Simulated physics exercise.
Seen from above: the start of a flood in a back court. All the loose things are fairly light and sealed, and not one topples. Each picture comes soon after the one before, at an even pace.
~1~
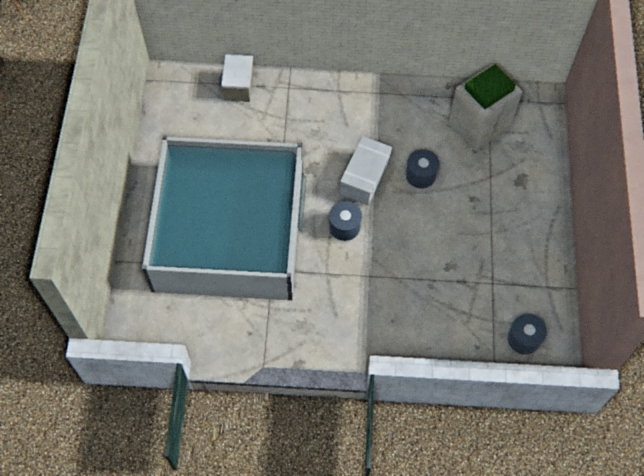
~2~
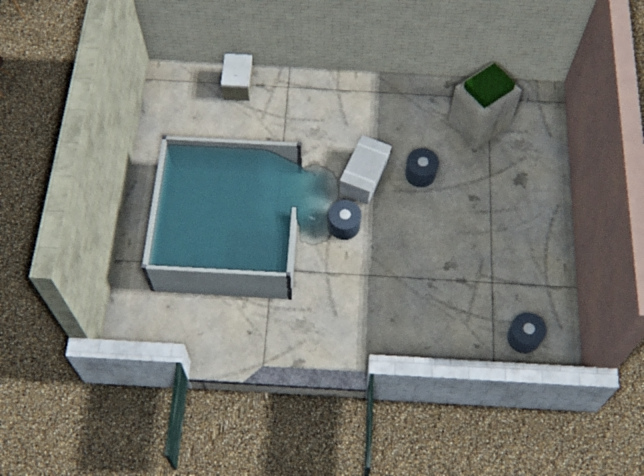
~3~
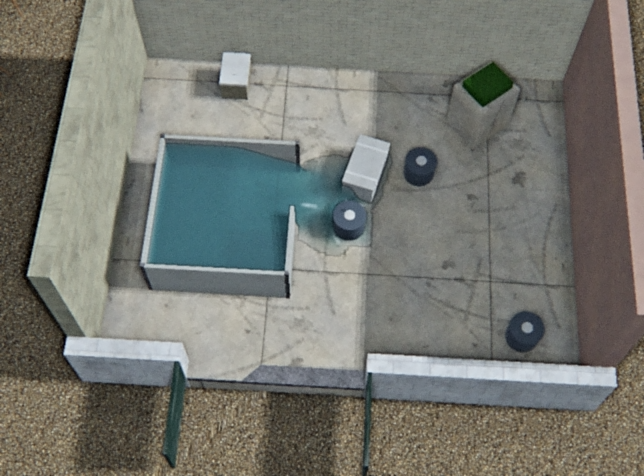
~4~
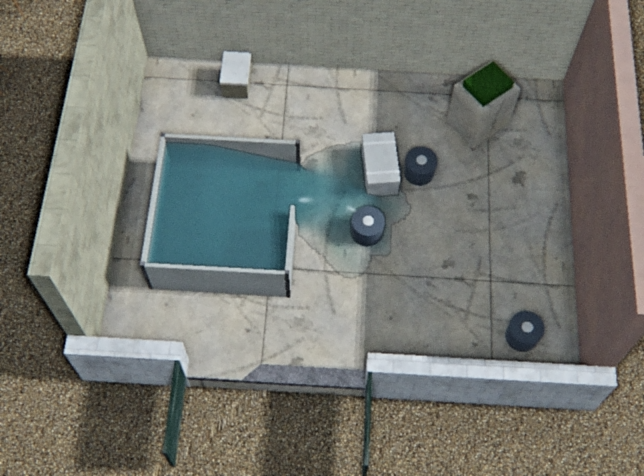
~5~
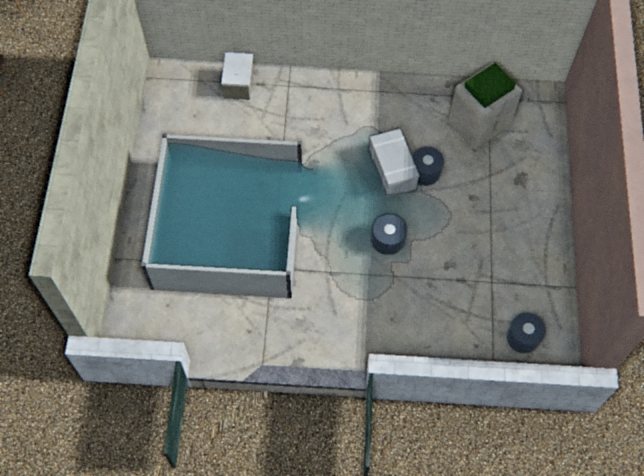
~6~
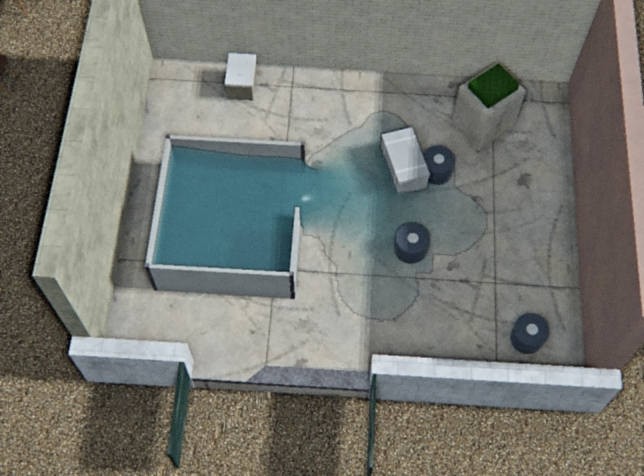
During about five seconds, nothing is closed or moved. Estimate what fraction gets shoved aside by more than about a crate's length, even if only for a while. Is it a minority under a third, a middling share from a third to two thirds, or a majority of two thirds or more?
Counting the far movers, it's high - two thirds or more.
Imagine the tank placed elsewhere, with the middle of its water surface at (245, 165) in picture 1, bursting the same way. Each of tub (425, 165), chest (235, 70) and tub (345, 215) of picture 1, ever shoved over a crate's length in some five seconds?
In order: Went well off, remained close by, remained close by.
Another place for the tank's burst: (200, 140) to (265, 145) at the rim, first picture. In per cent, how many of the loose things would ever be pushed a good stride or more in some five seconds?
Roughly 20 percent.
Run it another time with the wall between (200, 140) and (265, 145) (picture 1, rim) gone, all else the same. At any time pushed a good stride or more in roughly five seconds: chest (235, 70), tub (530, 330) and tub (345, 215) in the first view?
Listed in turn, ends up that far off, never travels that far, never travels that far.
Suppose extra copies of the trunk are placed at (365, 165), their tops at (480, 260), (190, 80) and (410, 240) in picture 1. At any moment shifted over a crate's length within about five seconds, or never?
Copy by copy, in order: Relocated, largely stays, relocated.
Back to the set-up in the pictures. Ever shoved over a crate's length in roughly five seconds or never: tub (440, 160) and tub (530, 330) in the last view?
Note - item one displaced that much, item two displaced that much.
A moment on, 3 of 5 are well off their spots; 1 afloat.
Next, 3 of 5 are well off their spots; 1 afloat.
Later, 3 of 5 are well off their spots; 4 afloat.
In the end, 4 of 5 are well off their spots, and 4 have been at some point; 3 afloat.
